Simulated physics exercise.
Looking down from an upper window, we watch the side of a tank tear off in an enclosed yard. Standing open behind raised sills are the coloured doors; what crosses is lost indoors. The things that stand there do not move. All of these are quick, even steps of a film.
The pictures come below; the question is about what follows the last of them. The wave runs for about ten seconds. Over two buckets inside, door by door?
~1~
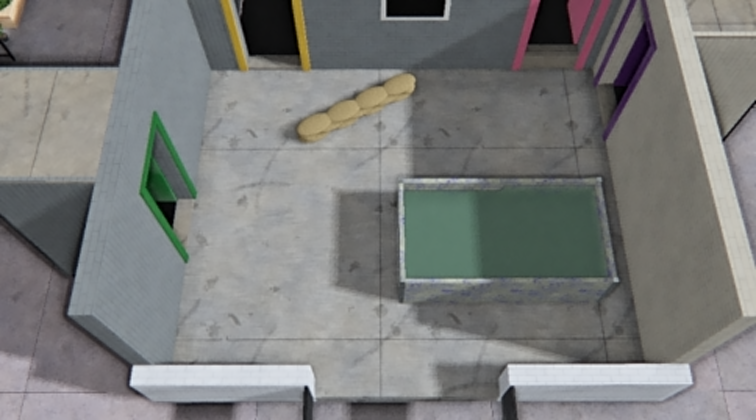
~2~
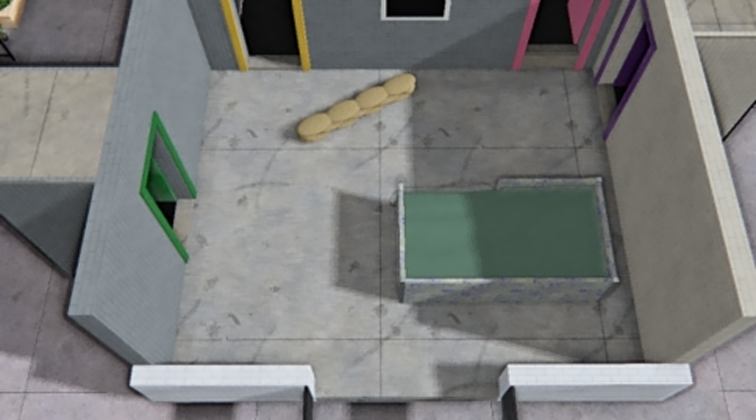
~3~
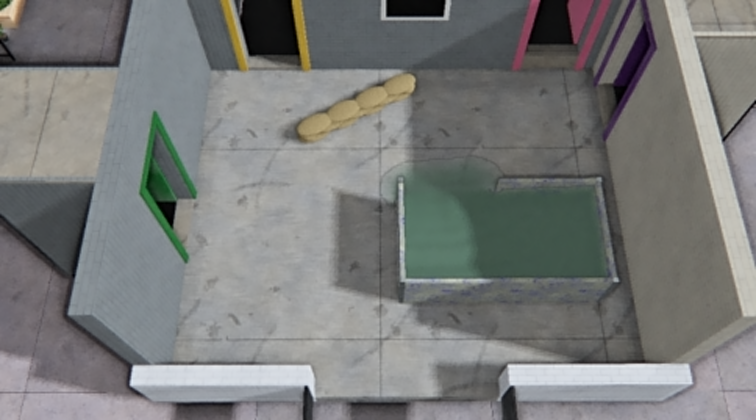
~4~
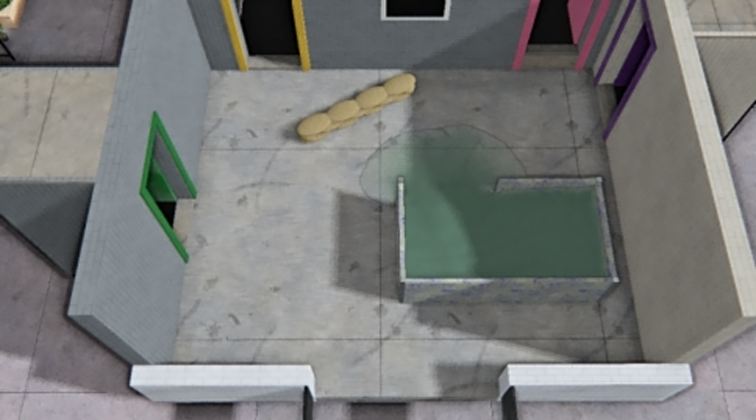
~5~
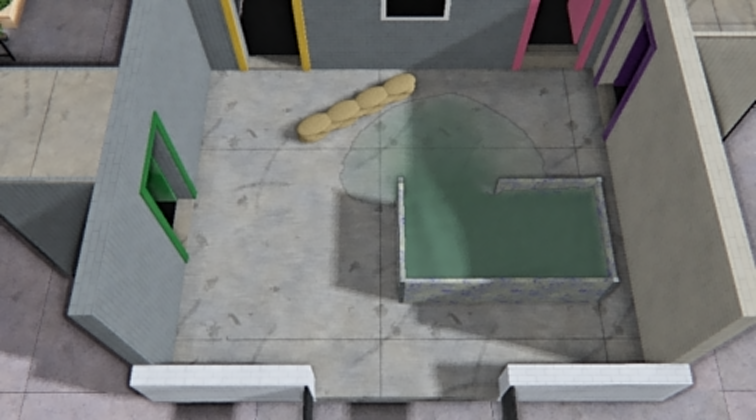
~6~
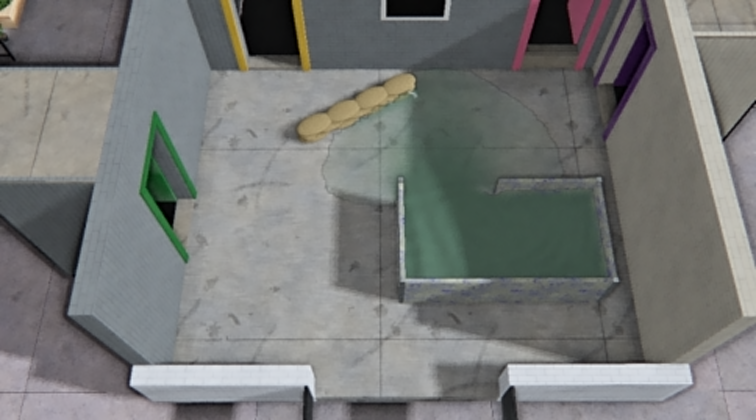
My prediction: Pink door: Little enough water; purple door: Too much water; yellow door: Little enough water; green door: Too much water.
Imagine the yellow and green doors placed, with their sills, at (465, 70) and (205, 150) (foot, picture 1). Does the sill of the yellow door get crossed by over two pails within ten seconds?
As far as I can tell, the yellow door comes in higher.
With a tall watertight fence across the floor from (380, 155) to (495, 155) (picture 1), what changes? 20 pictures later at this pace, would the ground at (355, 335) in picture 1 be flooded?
Answer: That point is left unsoaked.
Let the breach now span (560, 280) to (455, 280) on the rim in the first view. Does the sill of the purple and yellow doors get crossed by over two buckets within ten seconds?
In that case the purple door undershoots, while the yellow door undershoots.
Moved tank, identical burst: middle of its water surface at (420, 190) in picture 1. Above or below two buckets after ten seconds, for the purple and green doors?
Purple door exceeds it, green door exceeds it.
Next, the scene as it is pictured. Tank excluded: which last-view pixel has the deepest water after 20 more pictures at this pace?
I'd put it around (587, 77).
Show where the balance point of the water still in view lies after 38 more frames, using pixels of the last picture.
The balance point is around (419, 201).
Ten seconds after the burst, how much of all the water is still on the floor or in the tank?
Some 82 parts in a hundred have not run off.
A moment on, water covers 25 % of the floor; the pink door wet at the sill, nothing in, the purple door wet at the sill, nothing in, the yellow door not reached, the green door not reached.
Next, water covers 40 % of the floor; the pink door wet at the sill, nothing in, the purple door under two buckets in, the yellow door wet at the sill, nothing in, the green door not reached.
Then, water covers 65 % of the floor; the pink door wet at the sill, nothing in, the purple door far over two buckets in, the yellow door wet at the sill, nothing in, the green door over two buckets in.
Later, water covers 85 % of the floor; the pink door wet at the sill, nothing in, the purple door far over two buckets in, the yellow door wet at the sill, nothing in, the green door over two buckets in.
In the end, water covers 95 % of the floor; the pink door wet at the sill, nothing in, the purple door far over two buckets in, the yellow door under two buckets in, the green door far over two buckets in.
